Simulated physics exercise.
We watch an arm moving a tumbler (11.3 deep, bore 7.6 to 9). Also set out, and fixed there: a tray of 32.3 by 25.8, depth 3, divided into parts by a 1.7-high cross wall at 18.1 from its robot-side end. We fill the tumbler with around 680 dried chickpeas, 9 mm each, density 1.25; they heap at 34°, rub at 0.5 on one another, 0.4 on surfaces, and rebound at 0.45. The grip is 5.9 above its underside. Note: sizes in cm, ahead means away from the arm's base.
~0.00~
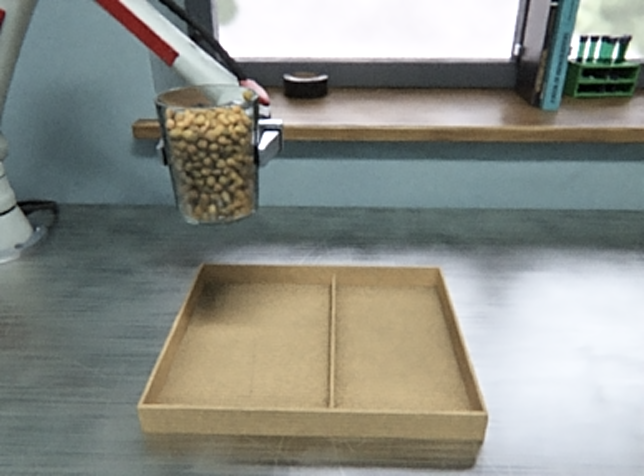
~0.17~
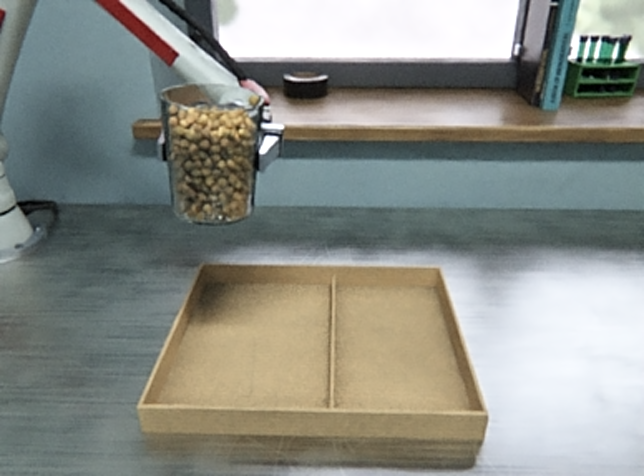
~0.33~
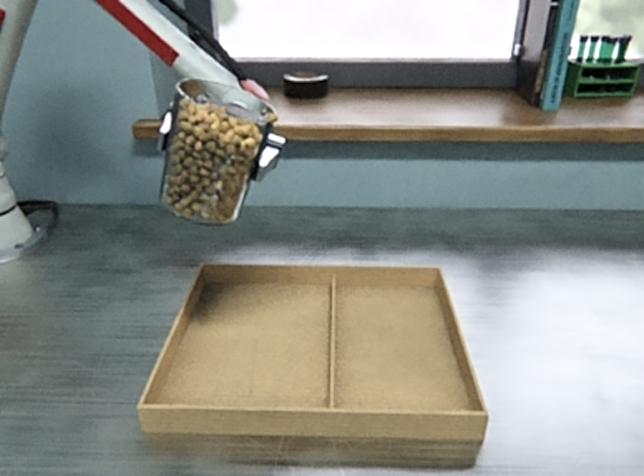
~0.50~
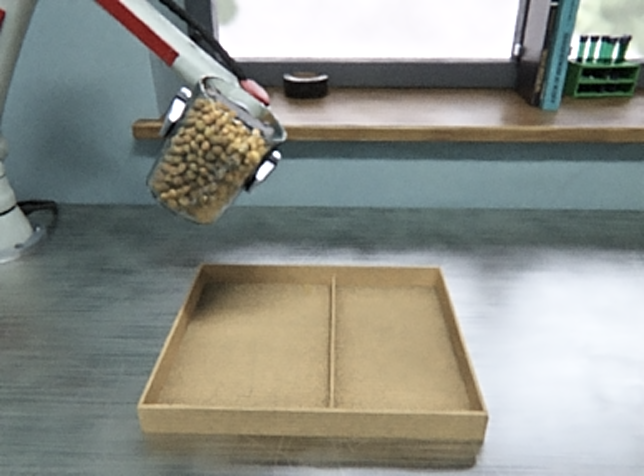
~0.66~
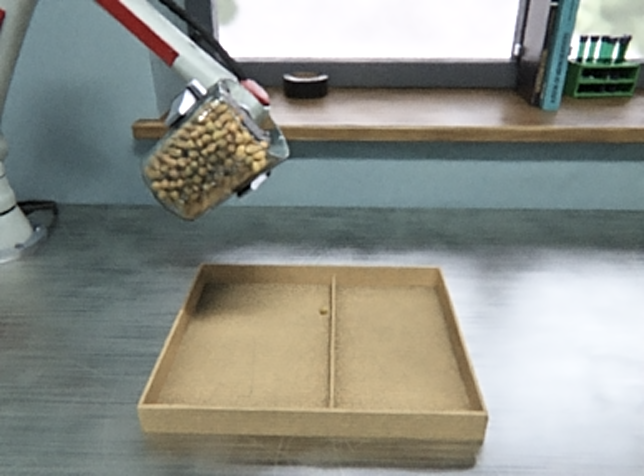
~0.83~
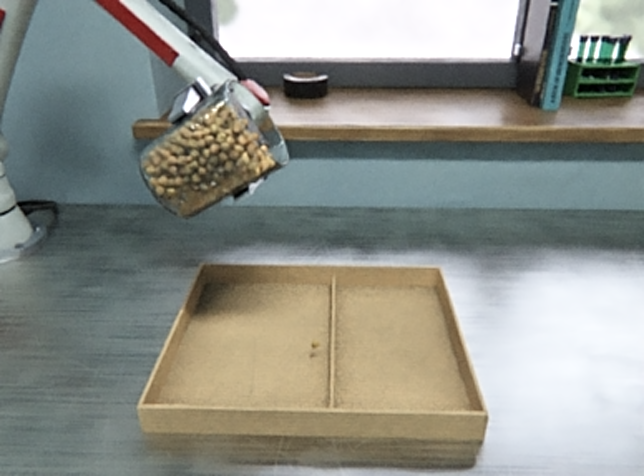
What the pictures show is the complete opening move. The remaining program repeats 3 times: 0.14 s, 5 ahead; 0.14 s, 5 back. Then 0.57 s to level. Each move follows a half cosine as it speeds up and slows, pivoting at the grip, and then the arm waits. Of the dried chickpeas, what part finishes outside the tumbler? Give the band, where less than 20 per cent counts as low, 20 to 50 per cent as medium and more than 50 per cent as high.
Medium.
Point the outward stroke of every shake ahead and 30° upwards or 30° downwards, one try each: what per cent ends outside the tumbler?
Result: Approx. 40 % and 10 %, one try each.
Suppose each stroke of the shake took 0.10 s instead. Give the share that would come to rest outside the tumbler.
Around 40 percent.
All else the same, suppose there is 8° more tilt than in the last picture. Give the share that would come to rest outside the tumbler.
Then something close to 40 in a hundred.
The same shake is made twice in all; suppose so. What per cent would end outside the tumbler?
It would then be around 20 per cent.
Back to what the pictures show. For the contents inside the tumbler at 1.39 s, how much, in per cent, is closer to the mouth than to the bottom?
I'd guess about 40 percent of it.
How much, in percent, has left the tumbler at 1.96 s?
Near 25 per cent.
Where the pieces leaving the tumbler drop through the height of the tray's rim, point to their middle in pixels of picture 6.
I'd say somewhere around (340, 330).
By 1.39 s, tilted 56° forward, highest piece 25 above the table; 547 in the tumbler, 56 in the far-side part, 21 in the robot-side part, 3 on the table or floor, 53 in flight or on a rim.
By 1.96 s, tilted 28° forward, highest piece 27 above the table; 504 in the tumbler, 87 in the far-side part, 82 in the robot-side part, 6 on the table or floor, 1 in flight or on a rim.
By 2.44 s, level, highest piece 29 above the table; 504 in the tumbler, 87 in the far-side part, 83 in the robot-side part, 6 on the table or floor.
By 3.49 s, level, highest piece 29 above the table; 504 in the tumbler, 87 in the far-side part, 83 in the robot-side part, 6 on the table or floor.
Final count, 504 in the tumbler, 87 in the far-side part, 83 in the robot-side part, 6 on the table or floor. That is 26 % outside the tumbler.
